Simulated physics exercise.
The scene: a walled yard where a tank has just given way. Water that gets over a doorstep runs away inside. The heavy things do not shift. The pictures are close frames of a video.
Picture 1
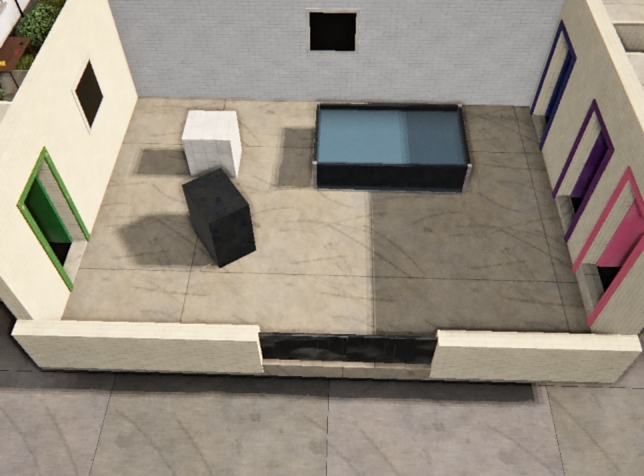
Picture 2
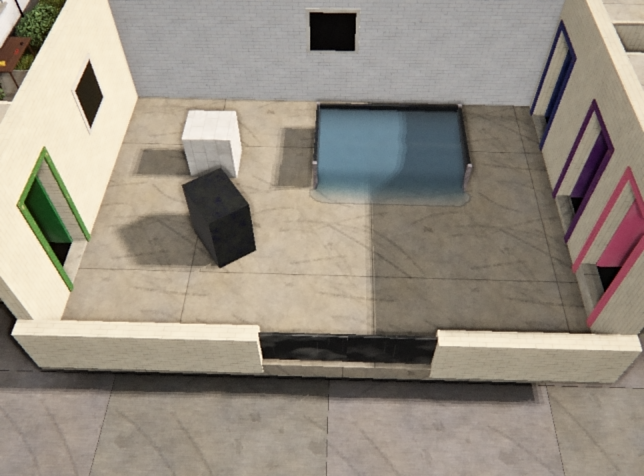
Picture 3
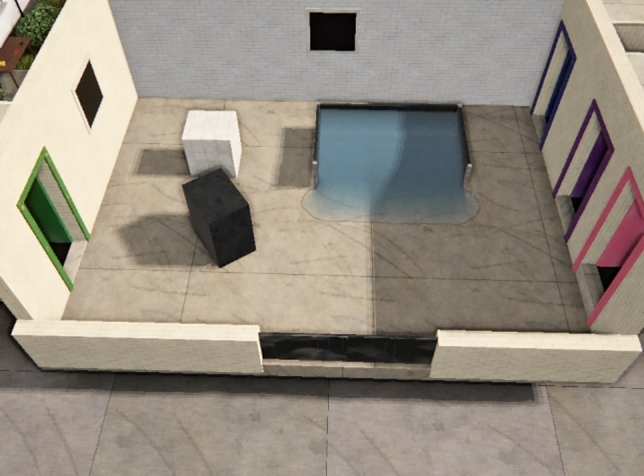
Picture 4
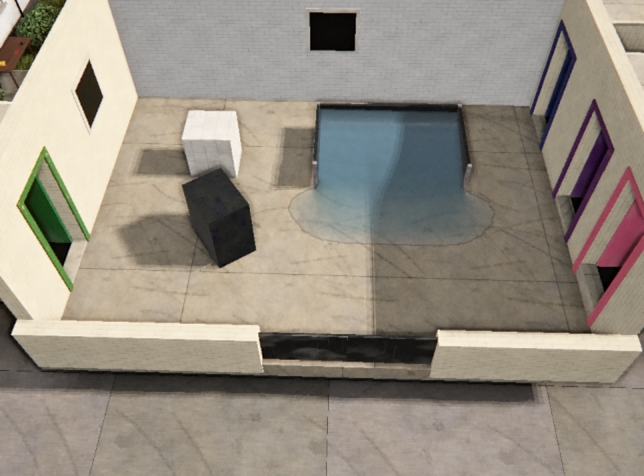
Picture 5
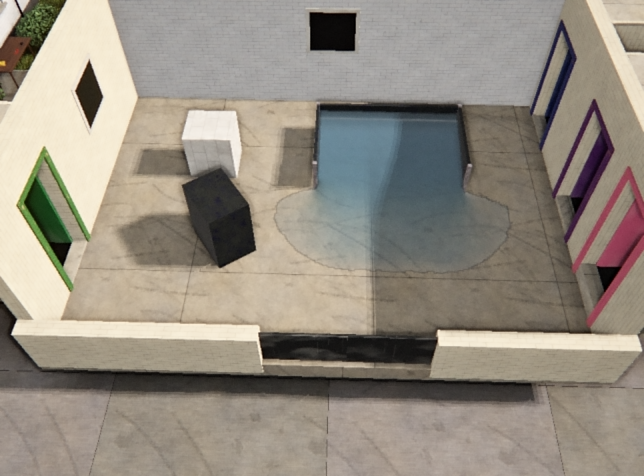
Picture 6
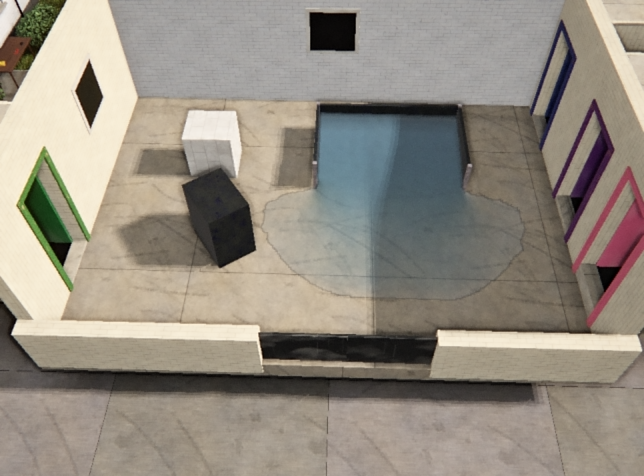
A walled yard with a paved floor, seen from high above its low front wall, holds an open tank of blue water against the grey brick back wall, under a small dark window. A white block and a tilted black block stand to the left, with a green-framed doorway at left and blue, purple and pink ones at right. The tank's front side gives way and water pours out, spreading forward across the floor in a widening, thinning rounded sheet, while the blocks and camera stay still.
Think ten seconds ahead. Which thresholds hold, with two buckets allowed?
In the end: The purple door stays under that; the blue door takes more than that; the green door takes more than that; the pink door stays under that.
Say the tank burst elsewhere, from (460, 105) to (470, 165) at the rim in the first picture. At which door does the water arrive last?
That is the green door.
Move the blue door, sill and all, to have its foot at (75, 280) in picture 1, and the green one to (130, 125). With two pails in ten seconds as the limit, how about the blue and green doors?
My reading: The blue door is over; the green door is under.
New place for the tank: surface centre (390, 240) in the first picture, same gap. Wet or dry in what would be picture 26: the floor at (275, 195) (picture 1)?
Verdict: Free of water.
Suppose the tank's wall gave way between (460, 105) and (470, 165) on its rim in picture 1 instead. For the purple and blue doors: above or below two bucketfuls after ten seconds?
My reading: The purple door lets more in; the blue door passes that mark.
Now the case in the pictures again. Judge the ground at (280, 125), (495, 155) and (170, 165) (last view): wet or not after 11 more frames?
In that order: Dry, dry, no water.
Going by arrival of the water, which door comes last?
That is the blue-painted one.
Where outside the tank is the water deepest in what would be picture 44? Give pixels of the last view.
Roughly at (482, 106).
A moment on, water covers 35 % of the floor; the purple door not reached, the blue door not reached, the green door not reached, the pink door not reached.
Next, water covers 40 % of the floor; the purple door wet at the sill, nothing in, the blue door not reached, the green door not reached, the pink door wet at the sill, nothing in.
Then, water covers 50 % of the floor; the purple door wet at the sill, nothing in, the blue door not reached, the green door not reached, the pink door wet at the sill, nothing in.
Later, water covers 75 % of the floor; the purple door wet at the sill, nothing in, the blue door wet at the sill, nothing in, the green door over two buckets in, the pink door wet at the sill, nothing in.
In the end, water covers 100 % of the floor; the purple door wet at the sill, nothing in, the blue door far over two buckets in, the green door over two buckets in, the pink door wet at the sill, nothing in.
